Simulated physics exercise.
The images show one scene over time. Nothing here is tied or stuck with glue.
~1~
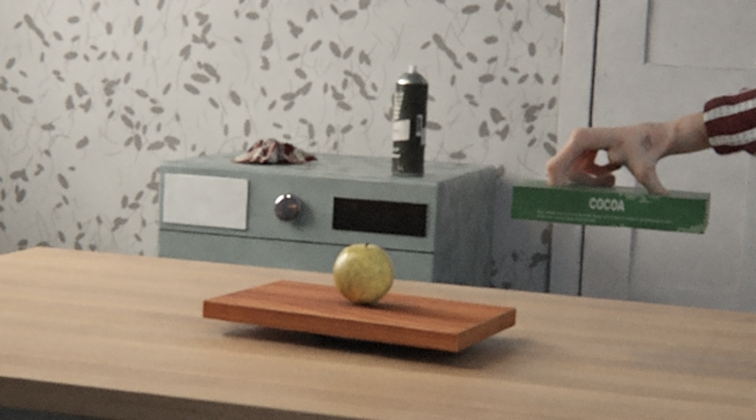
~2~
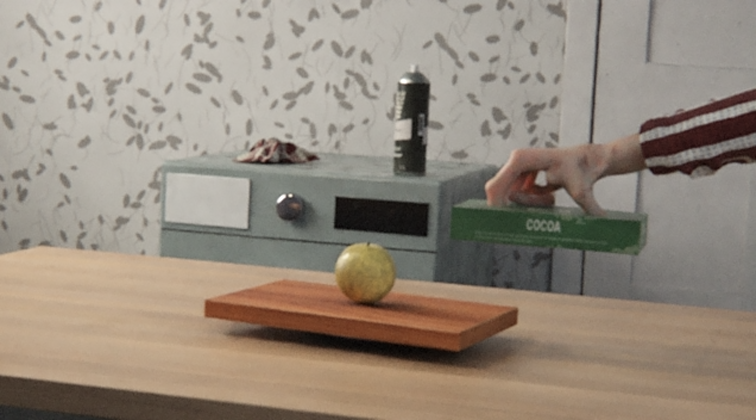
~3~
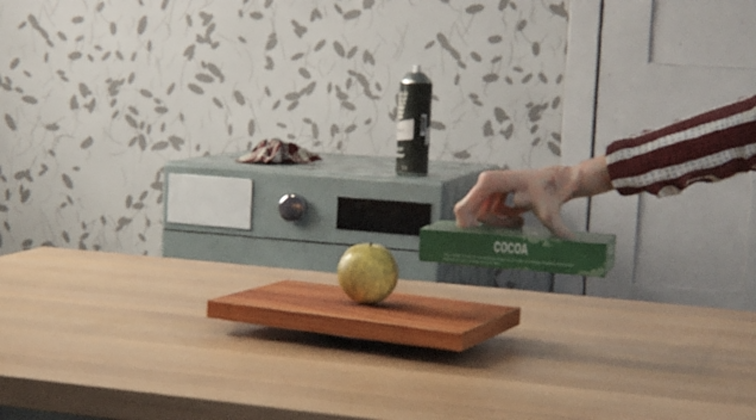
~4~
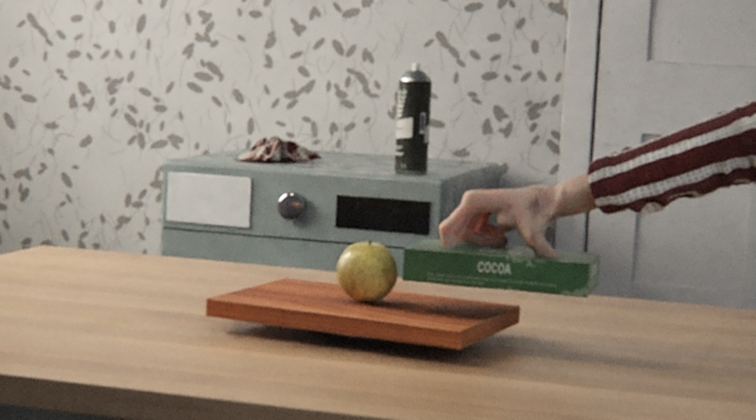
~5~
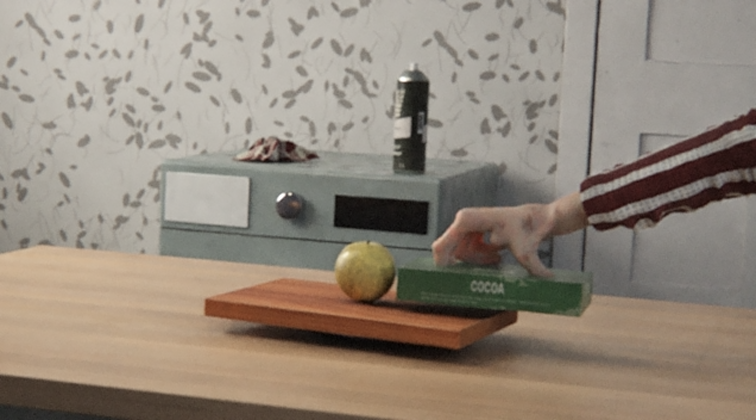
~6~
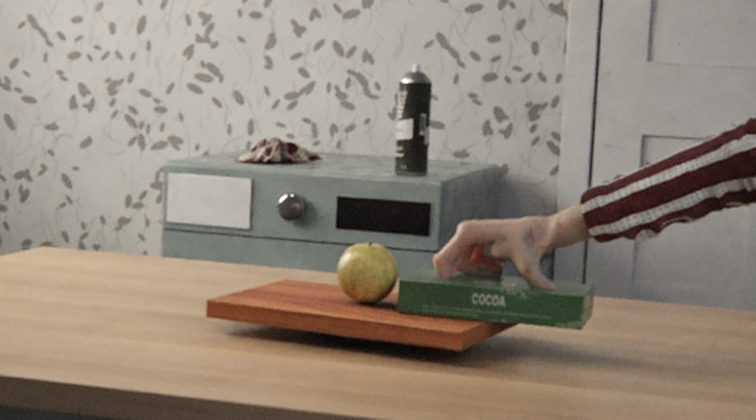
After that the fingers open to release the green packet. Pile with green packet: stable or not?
Stable.
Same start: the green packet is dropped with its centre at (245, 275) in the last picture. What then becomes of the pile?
In the end the pile does not fall.
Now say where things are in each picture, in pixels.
The first frame shows still above its spot; green packet (612, 206); yellow apple (364, 274).
The second frame shows still above its spot; green packet (550, 226).
The third frame shows still above its spot; green packet (518, 248); orange board (366, 312).
The fourth frame shows still above its spot; green packet (503, 267); yellow apple (367, 272).
The fifth frame shows still above its spot; green packet (496, 285).
The sixth frame shows set down, still held; green packet (497, 298); orange board (366, 312).
Then, 0.80 s on from there, no change.
Then, 2.00 s on from there, green packet resting near (497, 299).
In the end, all 4 unmoved. At the end, from the last picture's camera, green packet near (497, 299). The pile stays up.
